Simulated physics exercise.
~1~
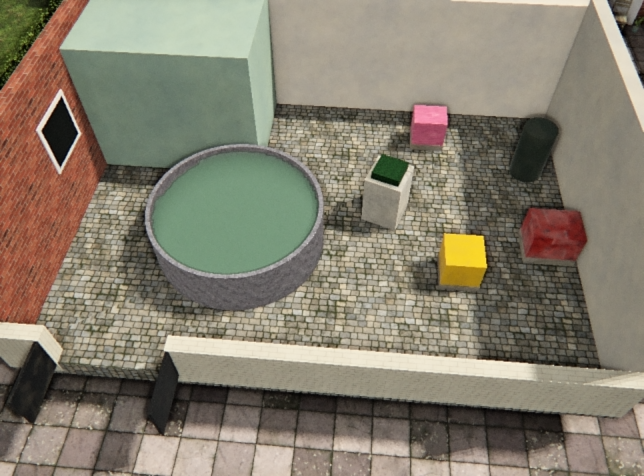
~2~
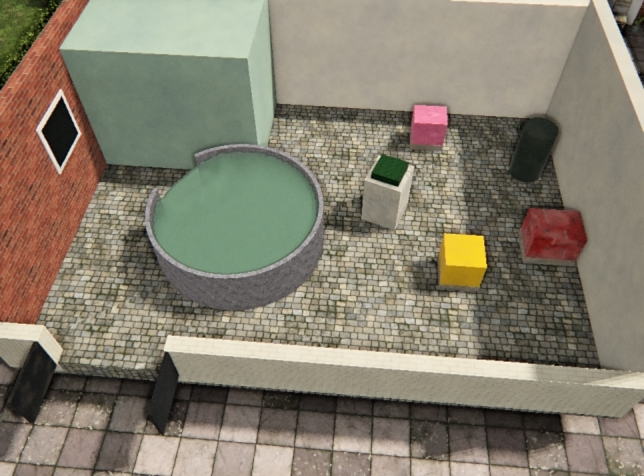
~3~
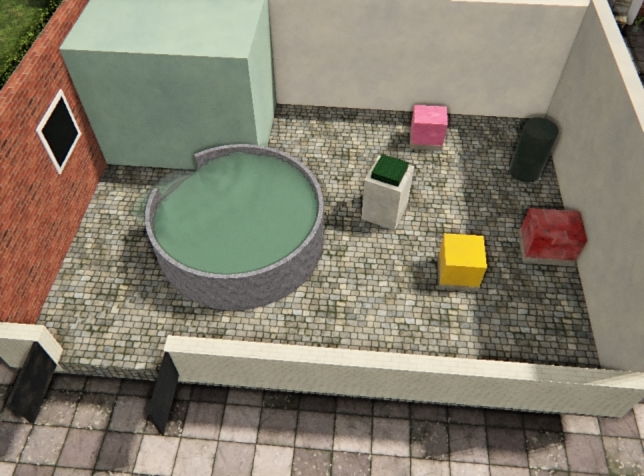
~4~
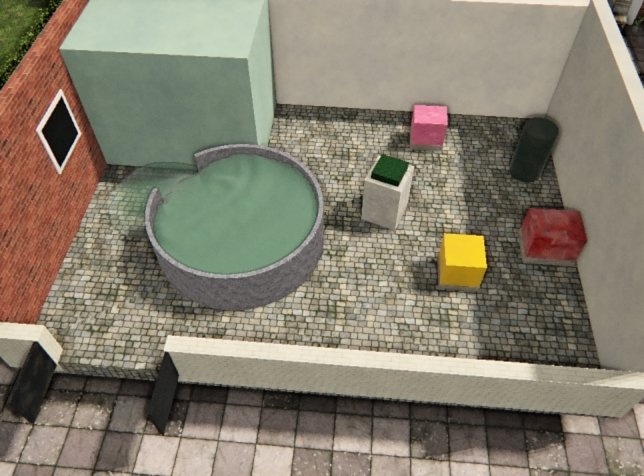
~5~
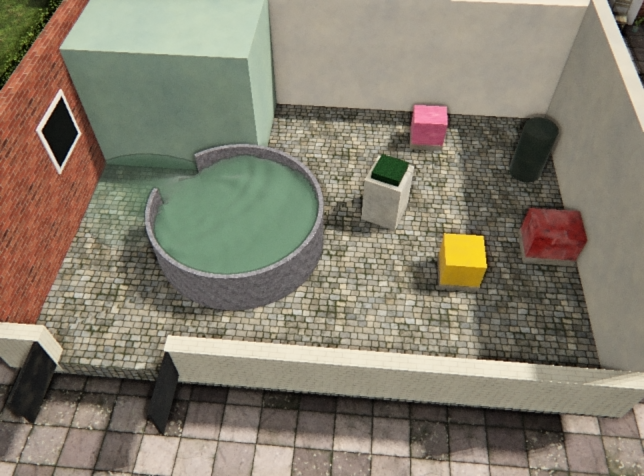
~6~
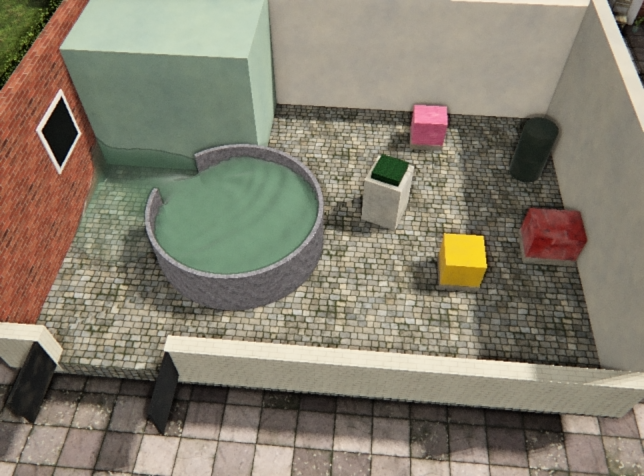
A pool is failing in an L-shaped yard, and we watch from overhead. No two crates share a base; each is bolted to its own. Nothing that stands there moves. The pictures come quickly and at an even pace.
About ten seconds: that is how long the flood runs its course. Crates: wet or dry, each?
Pink crate dry, yellow crate dry, red crate dry.
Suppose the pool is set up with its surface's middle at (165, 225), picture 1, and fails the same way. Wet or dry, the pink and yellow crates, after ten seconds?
Pink crate is reached, yellow crate is reached.
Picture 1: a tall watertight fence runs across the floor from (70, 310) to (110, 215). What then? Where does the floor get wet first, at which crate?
The pink one.
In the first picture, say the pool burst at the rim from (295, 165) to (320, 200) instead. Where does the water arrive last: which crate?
My pick is the red one.
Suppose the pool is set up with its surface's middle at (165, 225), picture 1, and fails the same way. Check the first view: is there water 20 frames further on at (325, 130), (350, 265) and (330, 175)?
Untouched, submerged, submerged.
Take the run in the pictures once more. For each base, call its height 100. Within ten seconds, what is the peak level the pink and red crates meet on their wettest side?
The first reaches around 50 in a hundred, the second around 70.
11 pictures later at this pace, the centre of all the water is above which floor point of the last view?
My reading is close to (202, 232).
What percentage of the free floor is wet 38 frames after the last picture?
I reckon 55 per cent or so.
A moment on, water covers 10 % of the floor; the pink crate not reached, the yellow crate not reached, the red crate not reached.
Next, water covers 25 % of the floor; the pink crate not reached, the yellow crate not reached, the red crate not reached.
Then, water covers 35 % of the floor; the pink crate water round its plinth, the yellow crate not reached, the red crate not reached.
Later, water covers 55 % of the floor; the pink crate water round its plinth, the yellow crate water round its plinth, the red crate not reached.
In the end, water covers 85 % of the floor; the pink crate stayed above the water, the yellow crate stayed above the water, the red crate stayed above the water.
